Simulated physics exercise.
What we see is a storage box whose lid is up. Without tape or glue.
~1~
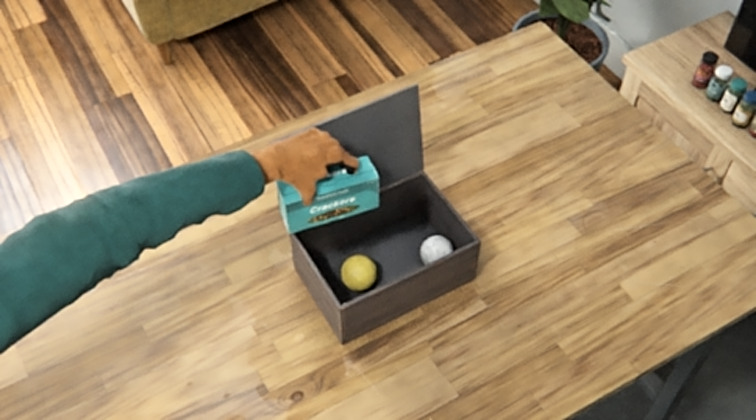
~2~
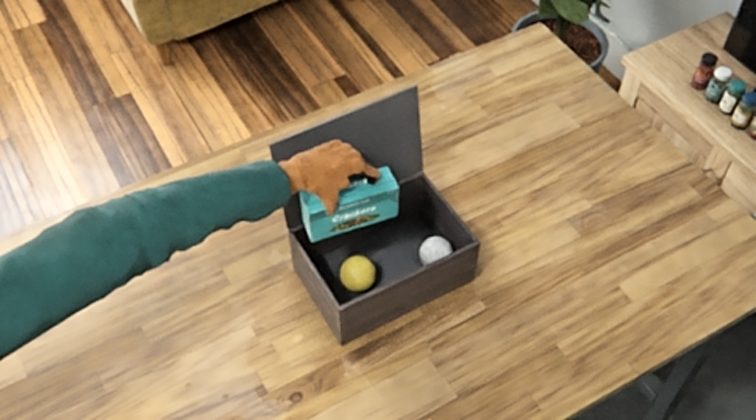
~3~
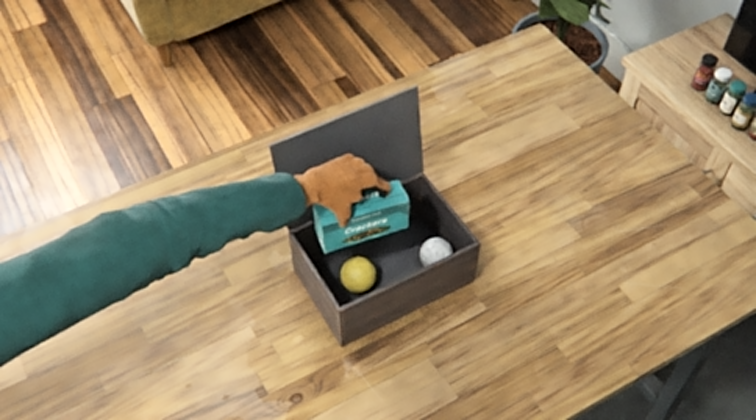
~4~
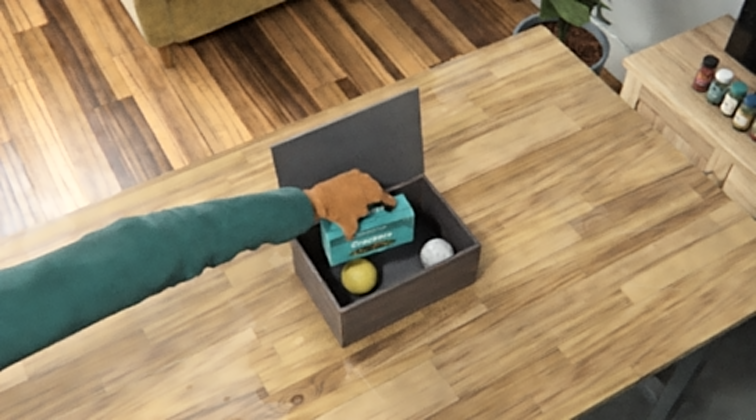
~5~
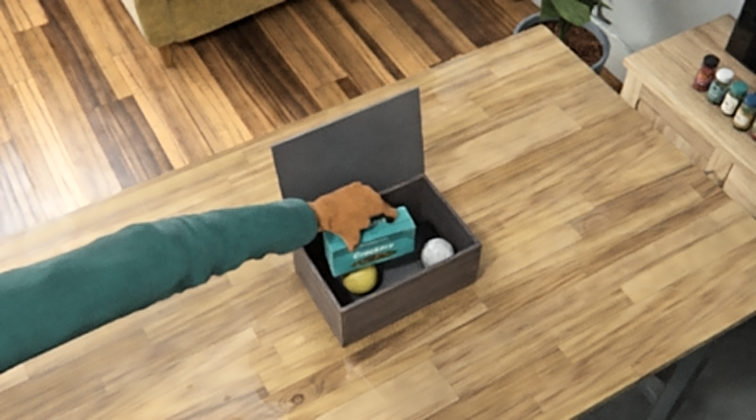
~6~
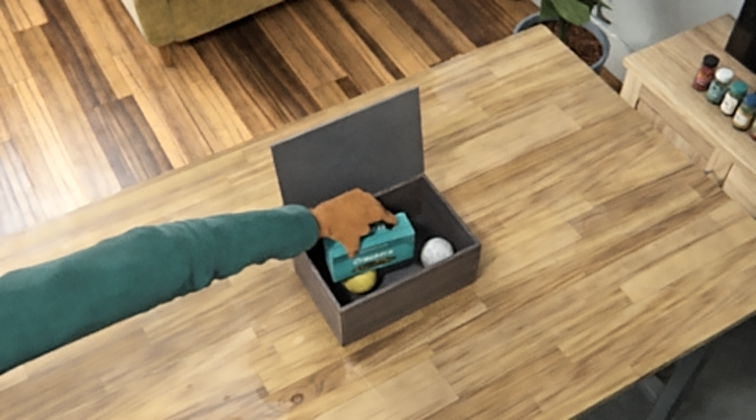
A hand in an orange glove, its arm in a green sleeve, lowered a turquoise carton into an open dark box holding a yellow ball and a white ball, keeping its grip on the carton.
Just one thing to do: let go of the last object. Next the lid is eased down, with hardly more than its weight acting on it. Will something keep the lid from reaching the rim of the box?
Yes, it stays propped open.
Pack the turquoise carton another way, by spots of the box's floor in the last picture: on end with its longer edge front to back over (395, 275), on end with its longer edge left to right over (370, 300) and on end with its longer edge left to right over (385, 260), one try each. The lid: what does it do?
In order, the lid gets blocked, then gets blocked, then gets blocked.
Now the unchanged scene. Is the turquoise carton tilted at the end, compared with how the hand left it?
The turquoise carton ends up leaning.
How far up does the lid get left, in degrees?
It stays some 35° above the rim.
Then, 0.50 s later than the last frame, turquoise carton on its side near (411, 249); yellow lemon moved a little.
Then, 1.10 s later than the last frame, lid starting down; turquoise carton on its side near (396, 245); yellow lemon moved about its own width.
Then, 1.50 s later than the last frame, lid 65° above the rim; turquoise carton on its side near (396, 245); yellow lemon moved about its own width.
Then, 1.90 s later than the last frame, lid 34° above the rim; turquoise carton on its side near (396, 245); yellow lemon moved a little.
When it is over, lid 33° above the rim; lying over in the box, turquoise carton; the other 2 as before. End places, in pixels of the last picture, turquoise carton near (396, 245).
